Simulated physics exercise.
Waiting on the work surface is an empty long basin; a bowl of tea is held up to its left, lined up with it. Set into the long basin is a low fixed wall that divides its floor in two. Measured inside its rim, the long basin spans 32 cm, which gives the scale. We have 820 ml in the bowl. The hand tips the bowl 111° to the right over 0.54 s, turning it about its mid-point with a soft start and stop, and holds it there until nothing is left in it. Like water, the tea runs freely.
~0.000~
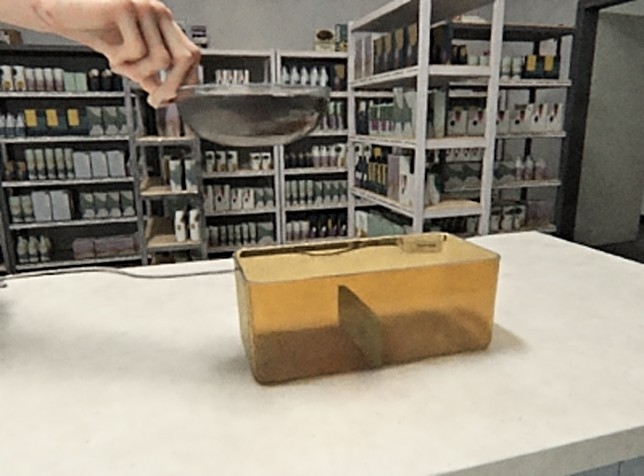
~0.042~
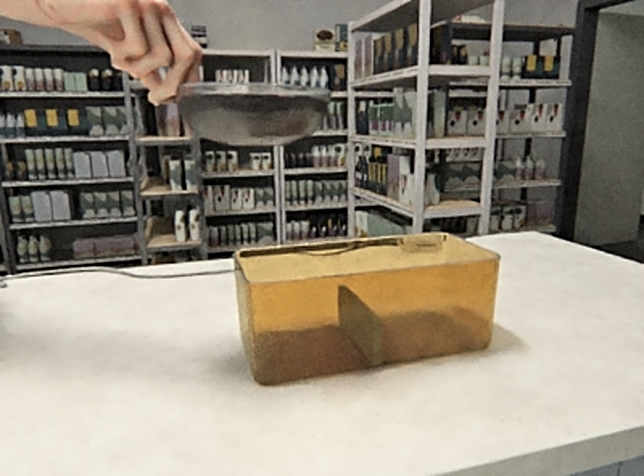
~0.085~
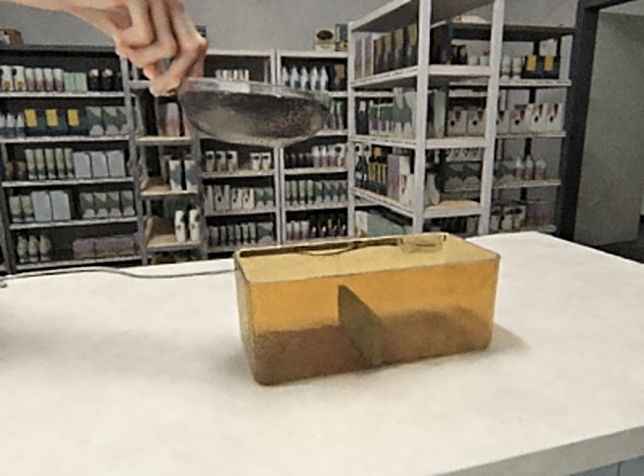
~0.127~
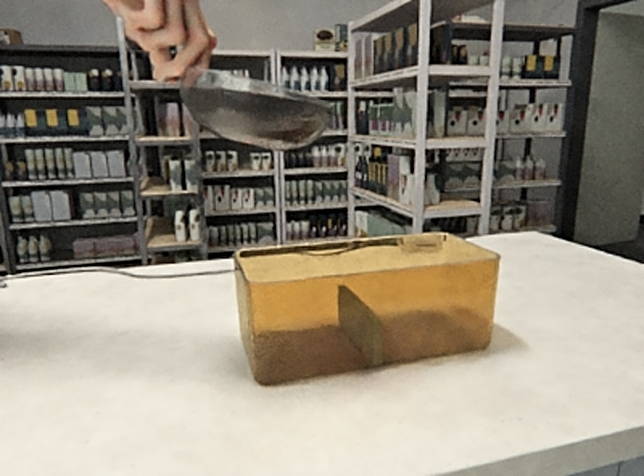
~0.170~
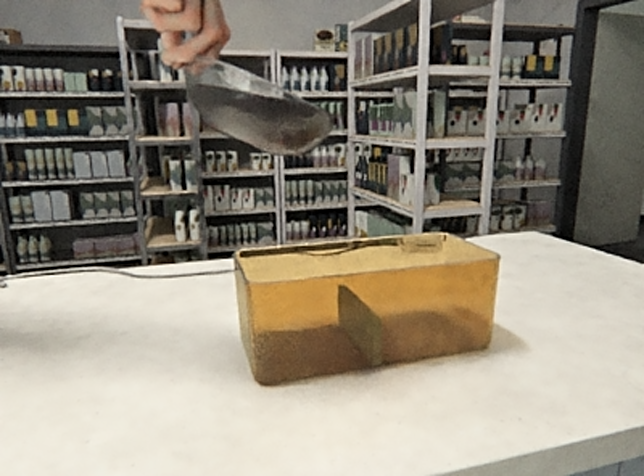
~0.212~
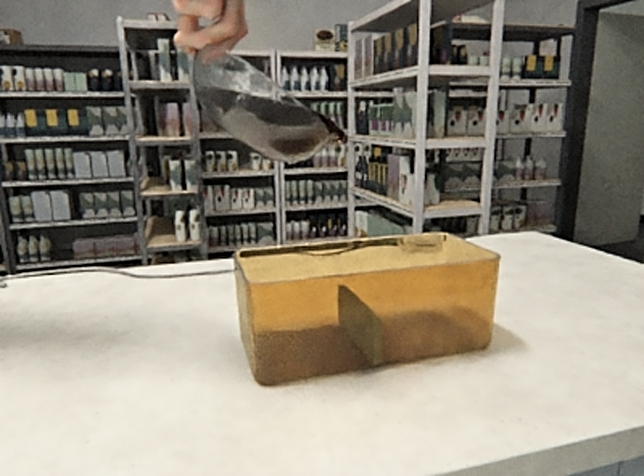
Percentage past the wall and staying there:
55 percent.
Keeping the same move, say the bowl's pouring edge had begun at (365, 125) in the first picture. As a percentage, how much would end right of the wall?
Result then: Approx. 75 %.
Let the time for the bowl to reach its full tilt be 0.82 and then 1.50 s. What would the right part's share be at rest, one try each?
It comes to 70 per cent, and then 80 per cent.
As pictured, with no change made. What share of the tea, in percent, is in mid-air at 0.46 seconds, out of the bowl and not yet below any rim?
About 42 per cent.
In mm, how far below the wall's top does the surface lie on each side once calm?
Left about 44 mm, while the right is about 40 mm.
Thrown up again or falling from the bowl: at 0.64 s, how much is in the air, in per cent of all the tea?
Around 16 percent of the liquid.
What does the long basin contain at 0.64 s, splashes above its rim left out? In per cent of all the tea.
About 82 per cent.
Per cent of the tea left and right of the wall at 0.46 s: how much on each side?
I'd say some 10 on the left and some 48 on the right.
Then, 0.46 s in, the tilt is 105° and 1 per cent is still to pour, 9 is left of the wall and 48 right of it.
Then, 0.64 s in, the tilt is 111° and 0 per cent is still to pour, 32 is left of the wall and 50 right of it.
Then, 0.83 s in, the tilt is 111° and 0 per cent is still to pour, 35 is left of the wall and 51 right of it.
Then, 1.04 s in, the tilt is 111° and 0 per cent is still to pour, 38 is left of the wall and 55 right of it.
Finally, 39 per cent lies left of the wall, 55 right of it and 7 outside.
